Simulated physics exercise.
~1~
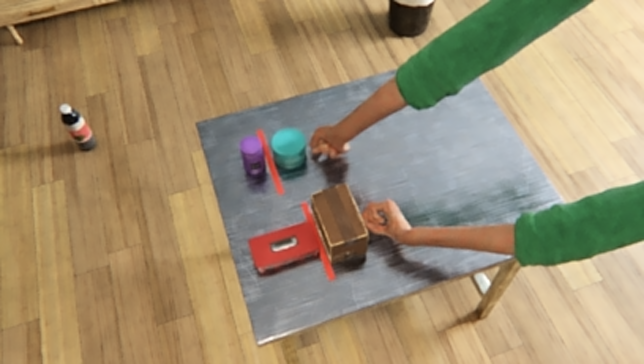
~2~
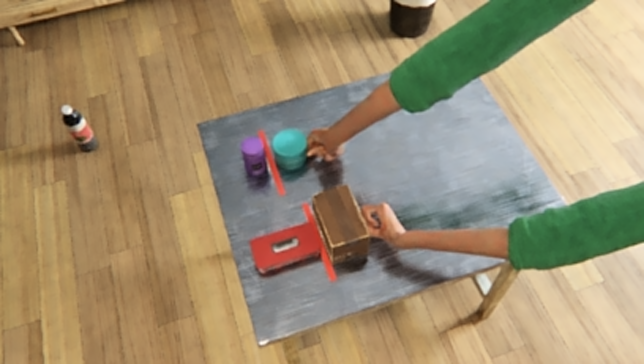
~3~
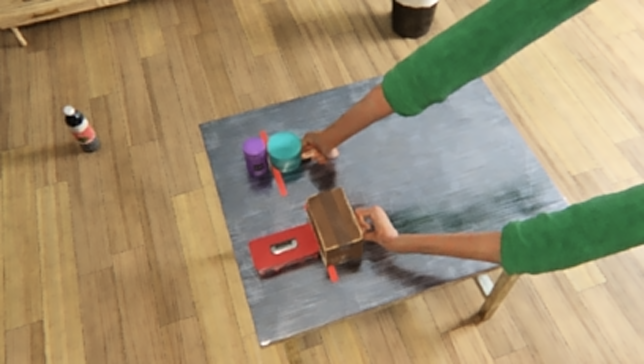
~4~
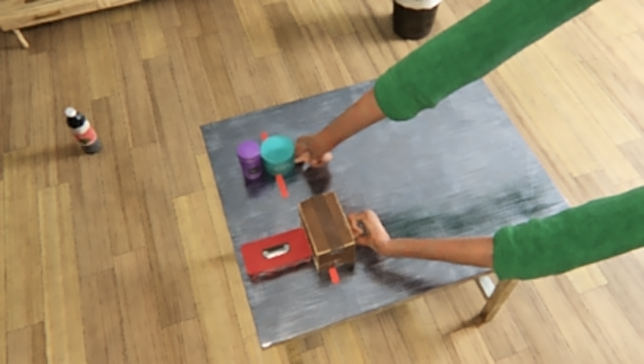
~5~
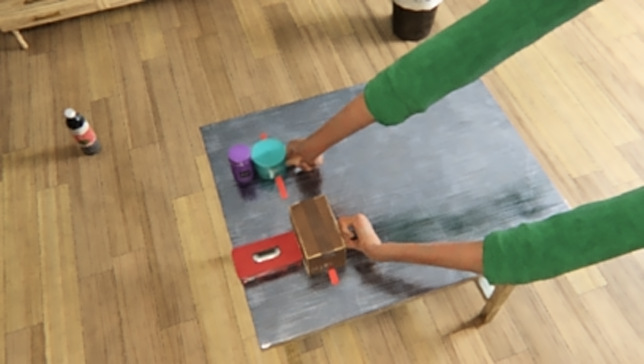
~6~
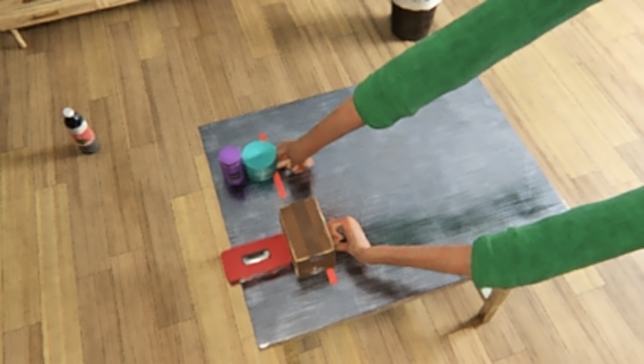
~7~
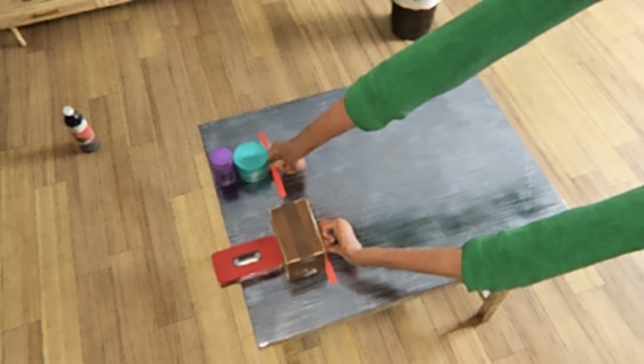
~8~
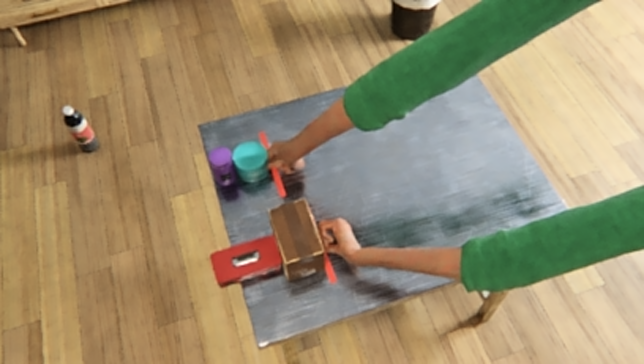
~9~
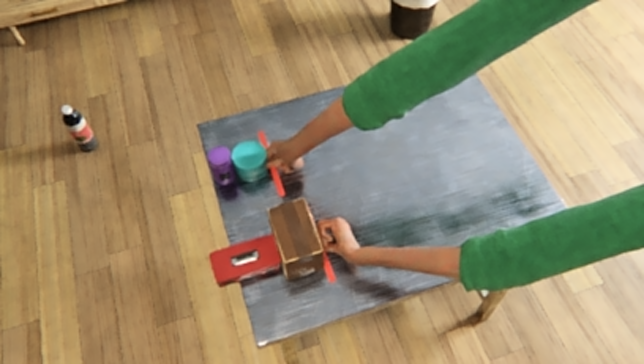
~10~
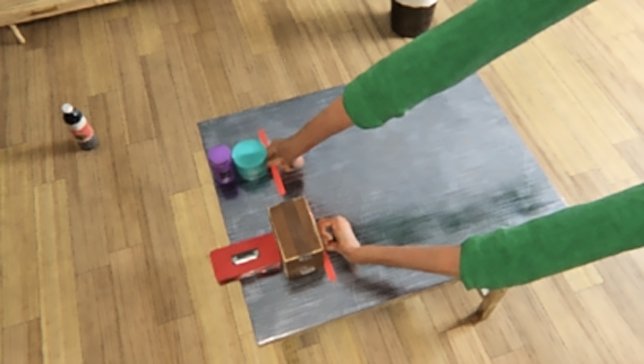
Two hands in green sleeves slowly pushed a turquoise tub and a brown box left across a dark table, shoving a purple jar and a red case toward the edge, then stopped with the jar upright and the case jutting out, both still on top.
